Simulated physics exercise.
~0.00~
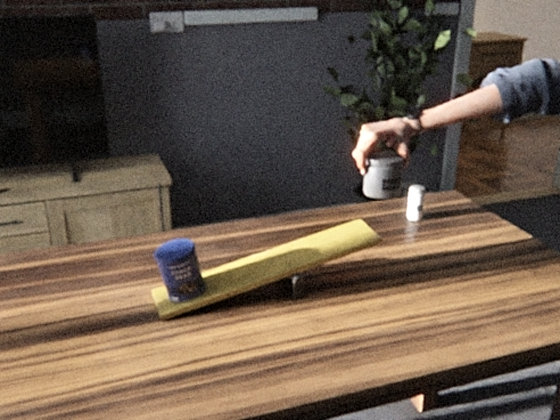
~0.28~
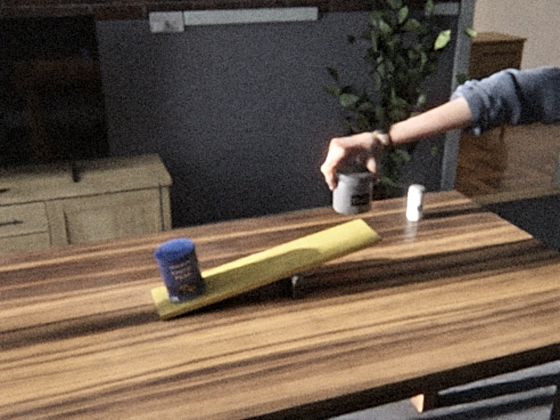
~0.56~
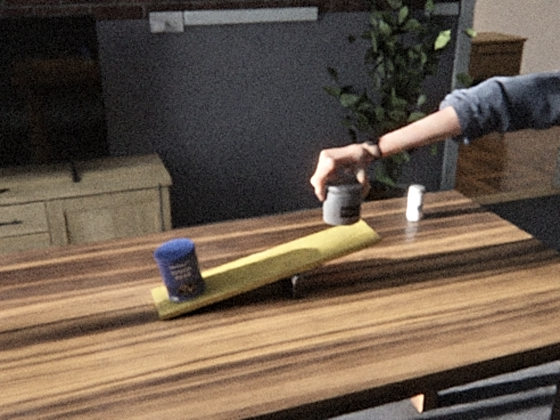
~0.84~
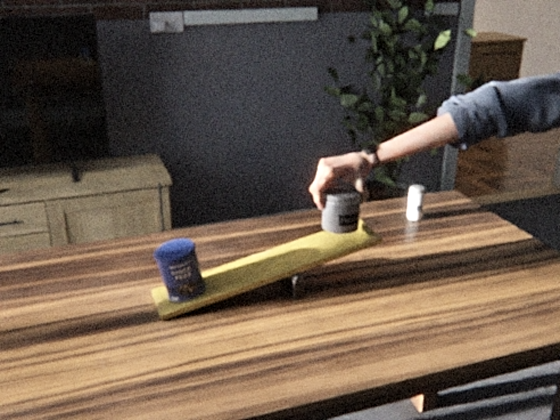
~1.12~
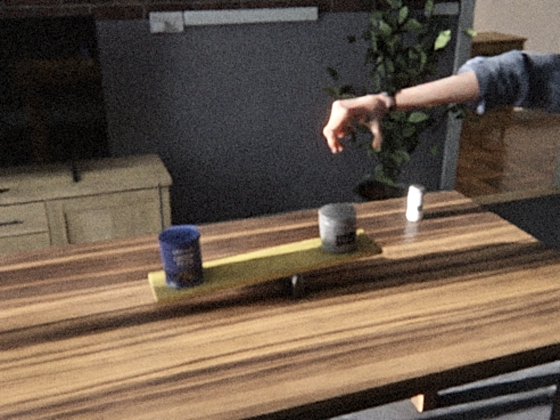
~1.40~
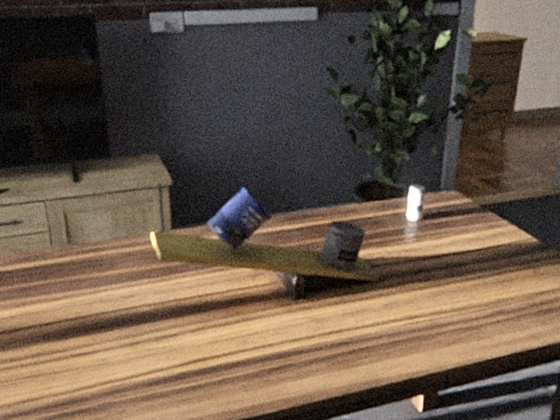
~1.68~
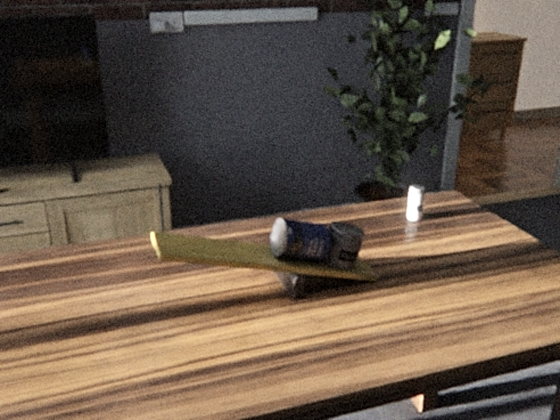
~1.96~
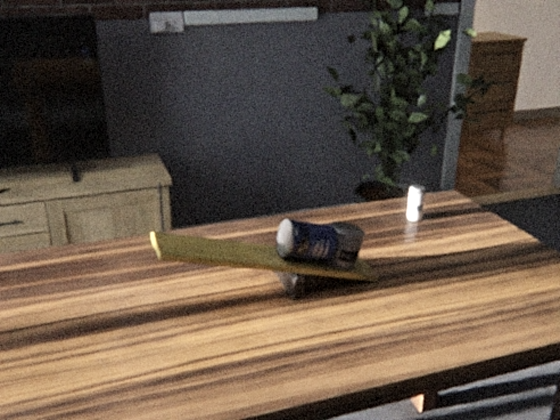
Hand lowering a grey jar onto the raised right end of a yellow see-saw, which tips over, toppling the blue tin against the jar.
